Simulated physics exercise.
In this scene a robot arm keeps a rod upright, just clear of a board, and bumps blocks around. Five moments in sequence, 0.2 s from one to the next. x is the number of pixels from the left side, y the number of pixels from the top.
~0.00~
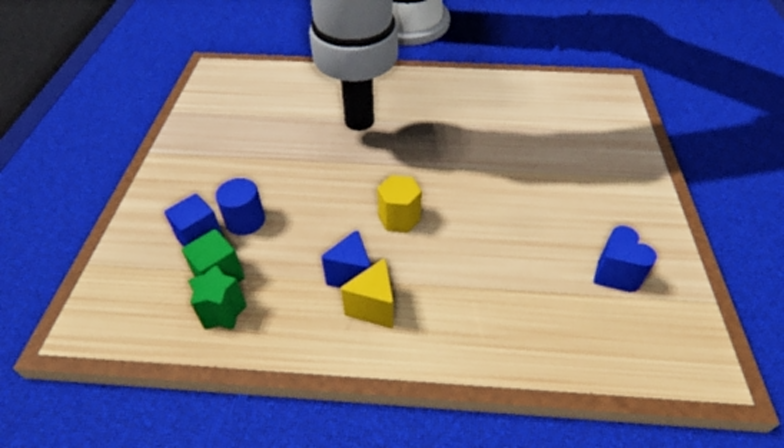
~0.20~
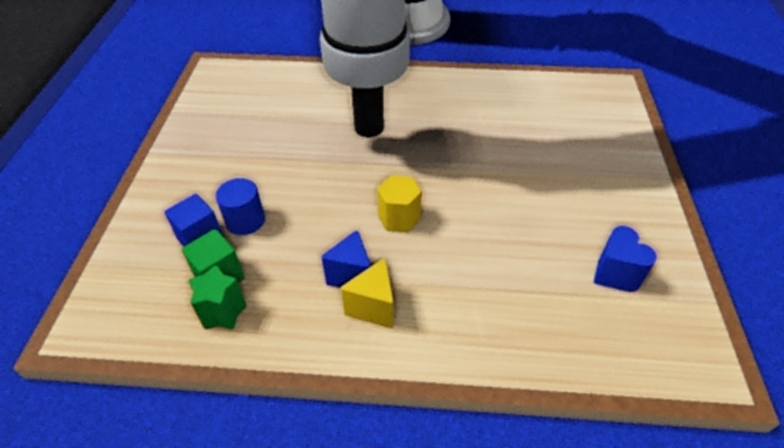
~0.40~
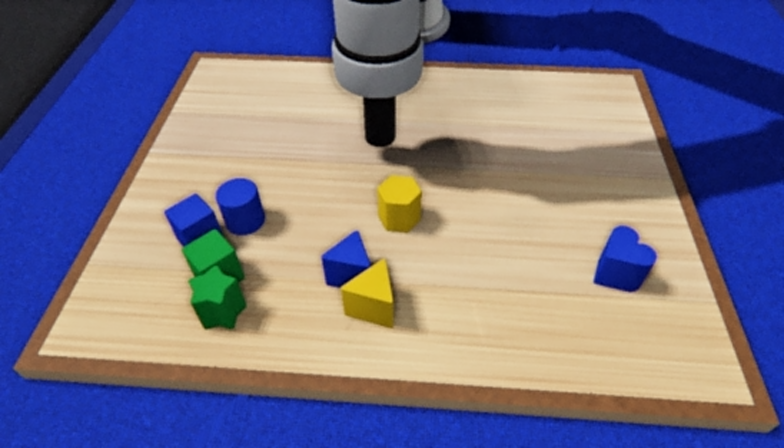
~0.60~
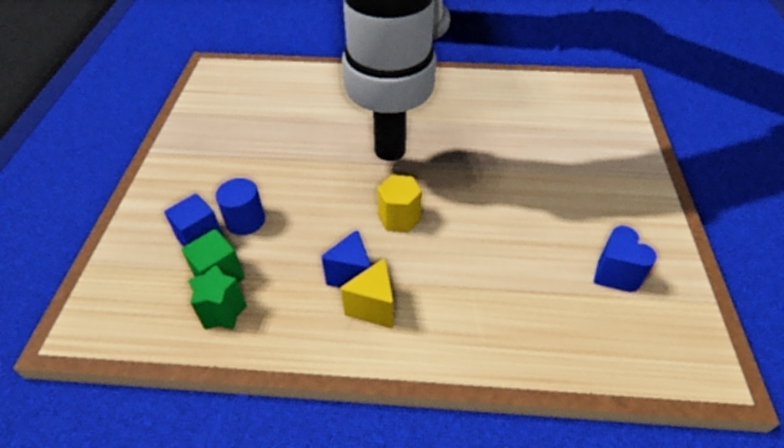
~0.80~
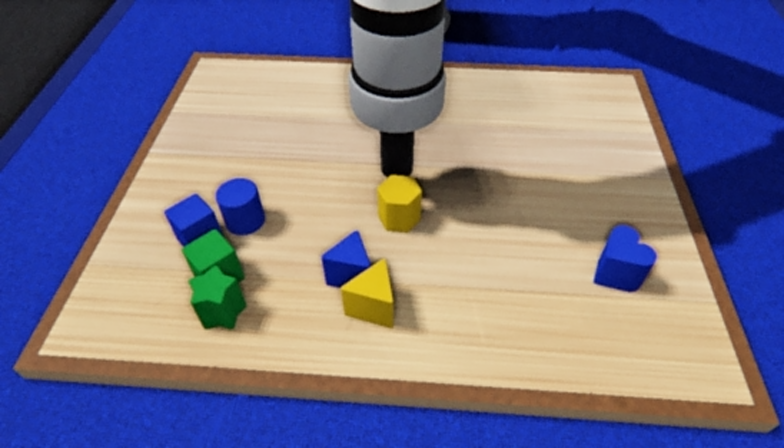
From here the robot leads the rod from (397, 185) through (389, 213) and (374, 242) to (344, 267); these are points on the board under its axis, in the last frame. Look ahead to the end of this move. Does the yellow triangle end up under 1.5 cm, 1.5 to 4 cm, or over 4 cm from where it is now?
Its final spot will lie within 1.5 cm of the current one.
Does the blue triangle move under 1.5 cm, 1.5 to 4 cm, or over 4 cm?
It shifts by 1.5 to 4 cm.
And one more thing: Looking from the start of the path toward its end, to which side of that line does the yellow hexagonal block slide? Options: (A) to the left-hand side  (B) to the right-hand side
(A)
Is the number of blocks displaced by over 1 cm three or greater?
I expect not.
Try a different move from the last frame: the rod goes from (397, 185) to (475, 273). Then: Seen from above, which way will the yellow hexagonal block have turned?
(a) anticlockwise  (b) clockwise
I'll go with b - clockwise.
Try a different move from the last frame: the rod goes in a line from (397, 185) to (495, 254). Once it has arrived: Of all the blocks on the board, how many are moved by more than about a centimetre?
Here I'd predict a lone block moving more than 1 cm.
What follows on the original path. One third of the way, rod at (388, 198); yellow hexagonal block at (403, 210), turned 30° anticlockwise.
Two thirds of the way, rod at (372, 228); yellow hexagonal block at (405, 235), turned 80° anticlockwise.
At the end, rod at (342, 252); blue triangle at (334, 268), turned 55° anticlockwise; yellow triangle in place; yellow hexagonal block at (404, 235), turned 85° anticlockwise.
